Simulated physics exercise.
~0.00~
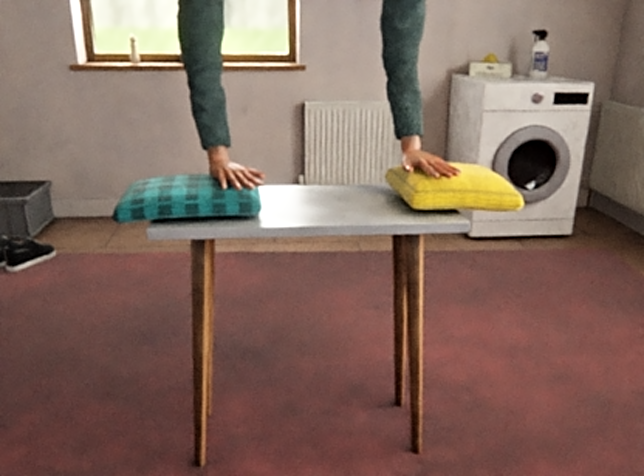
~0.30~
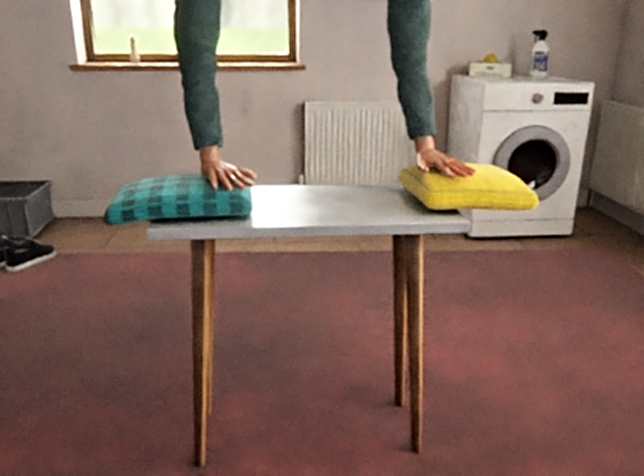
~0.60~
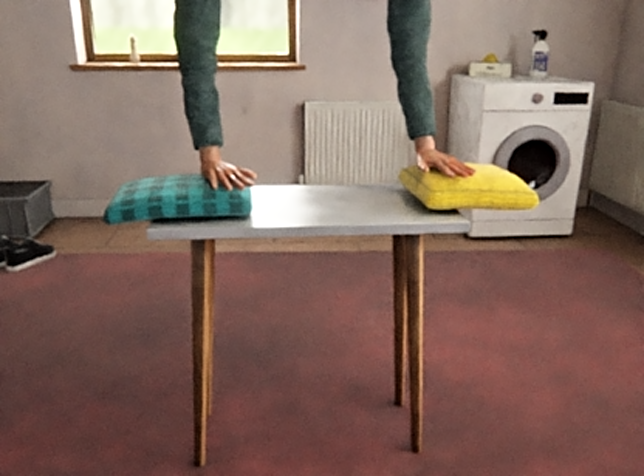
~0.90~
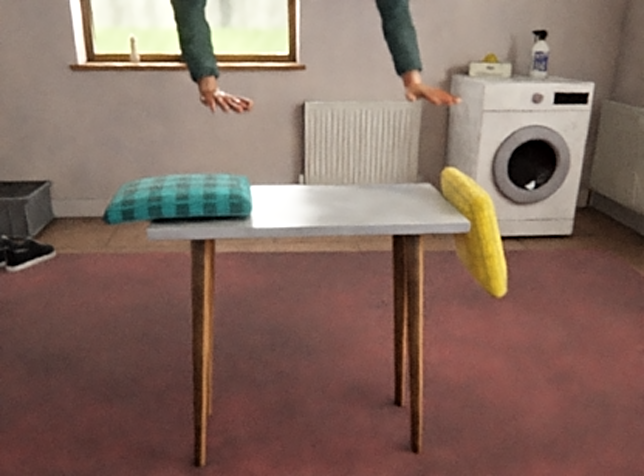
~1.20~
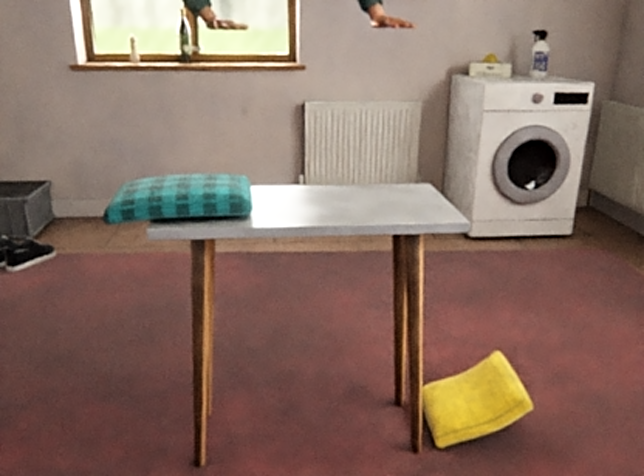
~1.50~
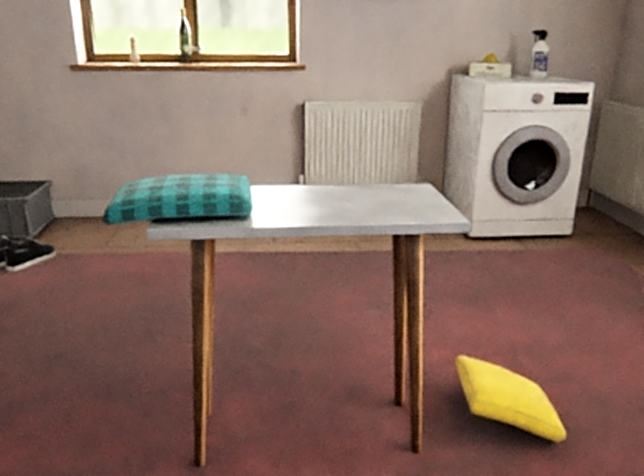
To begin with, two hands press down on a turquoise checked folded blanket and a yellow soft bag at opposite ends of a narrow side table, with a washing machine behind. The hands push the two items slightly apart, so each hangs farther over its end, then hold them there briefly. As the hands lift away, the yellow bag tips over the right end and drops, while the turquoise one stays put. The bag reaches the red floor and tumbles a little to the right as the hands withdraw upward. Finally, it lies on the floor, and the blanket rests still on the table.
